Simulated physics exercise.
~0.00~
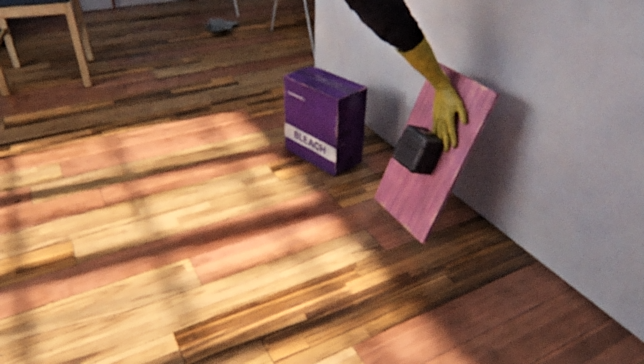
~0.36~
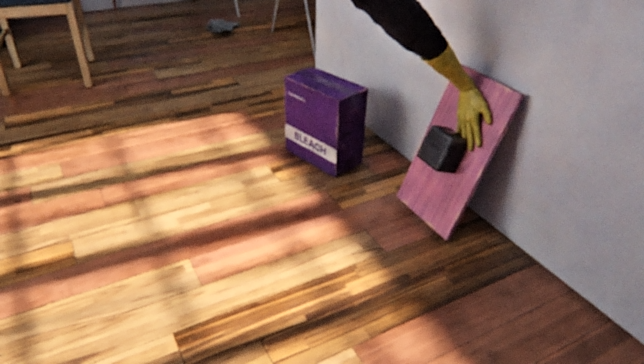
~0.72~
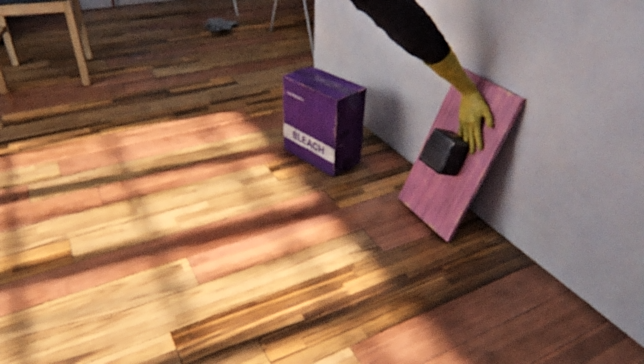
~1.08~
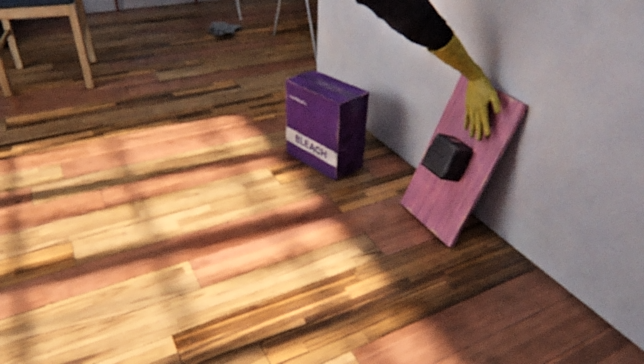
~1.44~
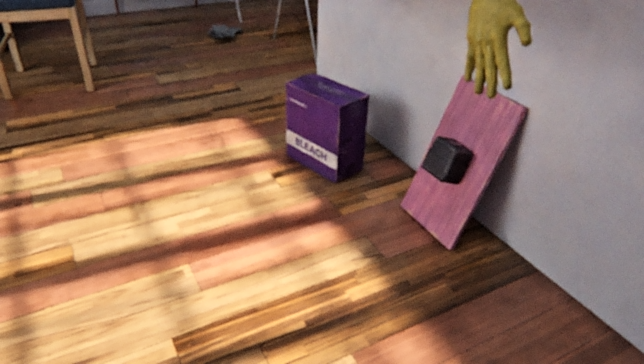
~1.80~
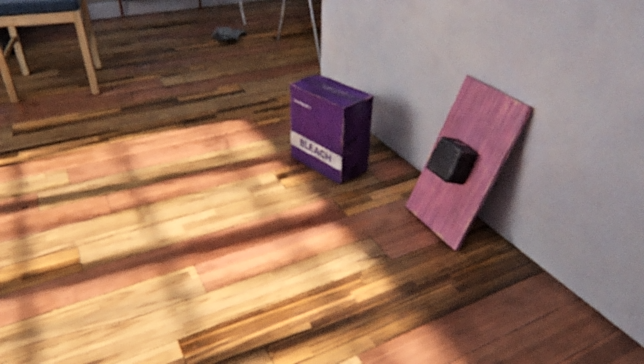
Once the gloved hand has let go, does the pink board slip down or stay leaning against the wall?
The pink board stays up, still leaning against the wall with the black block on it after the hand has gone.
